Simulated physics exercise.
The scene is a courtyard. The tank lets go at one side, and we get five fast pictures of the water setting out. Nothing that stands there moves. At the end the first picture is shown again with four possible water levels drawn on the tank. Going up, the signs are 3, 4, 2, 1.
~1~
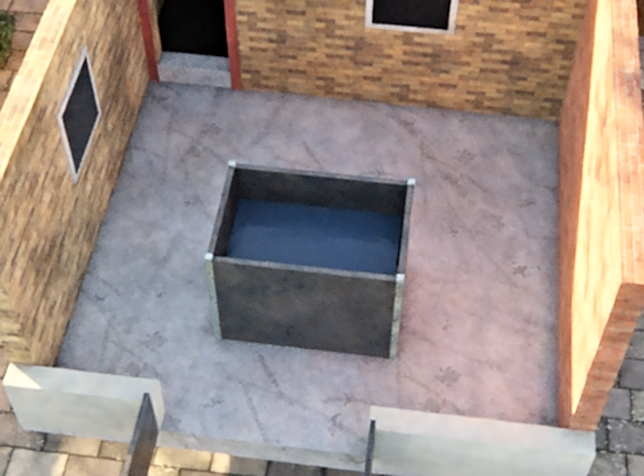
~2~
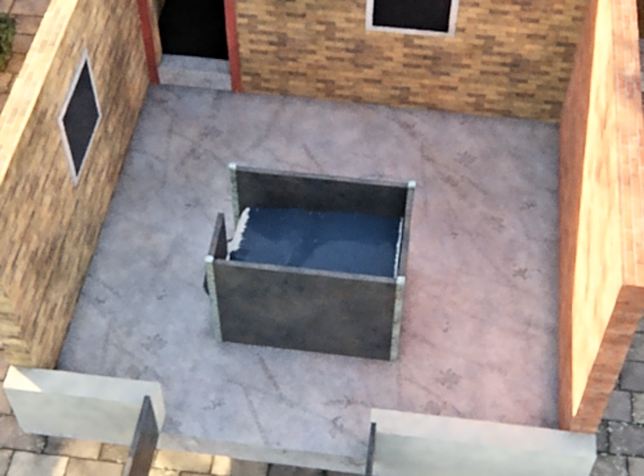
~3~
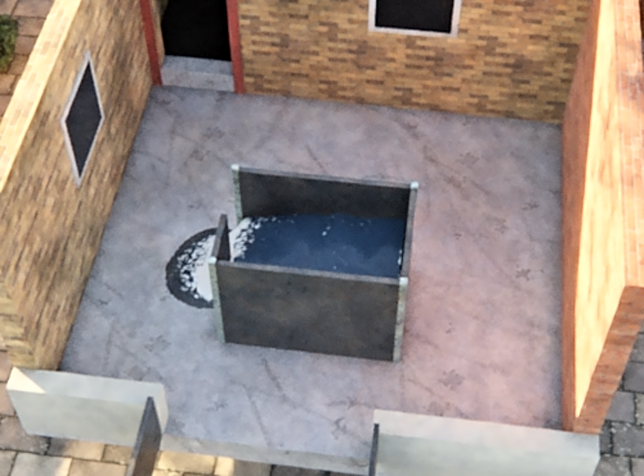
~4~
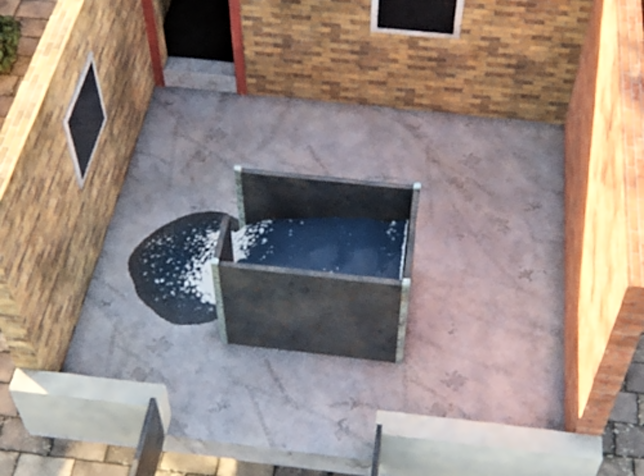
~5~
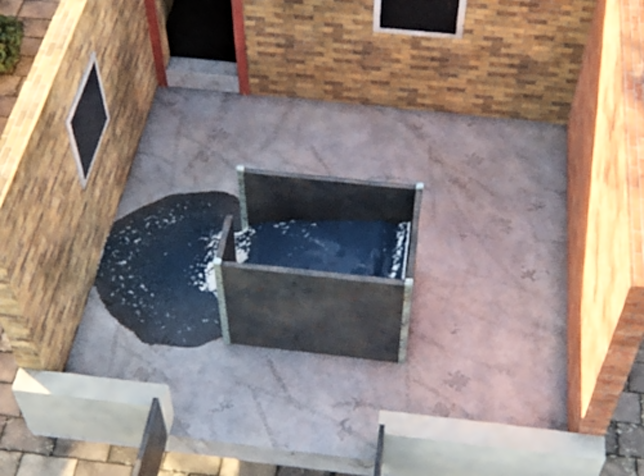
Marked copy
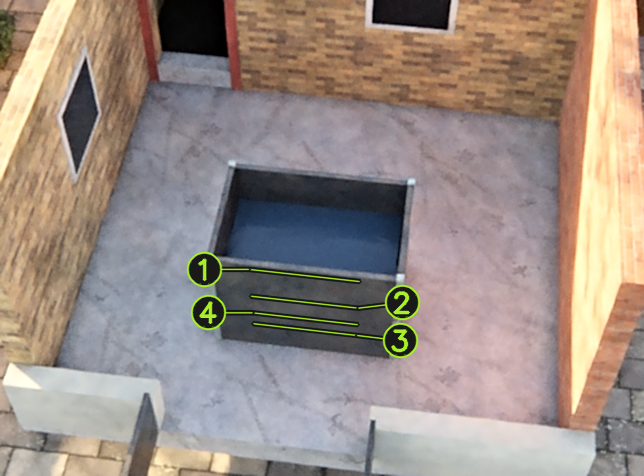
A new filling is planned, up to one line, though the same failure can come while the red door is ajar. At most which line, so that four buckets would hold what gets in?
I would pick line 2.
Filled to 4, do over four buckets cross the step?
No.
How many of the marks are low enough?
Three of them.
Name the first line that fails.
1.
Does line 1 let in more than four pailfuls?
Yes, it does.
On the marked copy, 1 at (303, 275); 2 at (304, 302); 3 at (305, 329); 4 at (304, 318); from the bottom up 3, 4, 2, 1.
If 1 is chosen, about 14 bucketfuls get in.
If 2 is chosen, a bucket or two gets in.
If 3 is chosen, nothing gets over.
If 4 is chosen, nothing gets over.
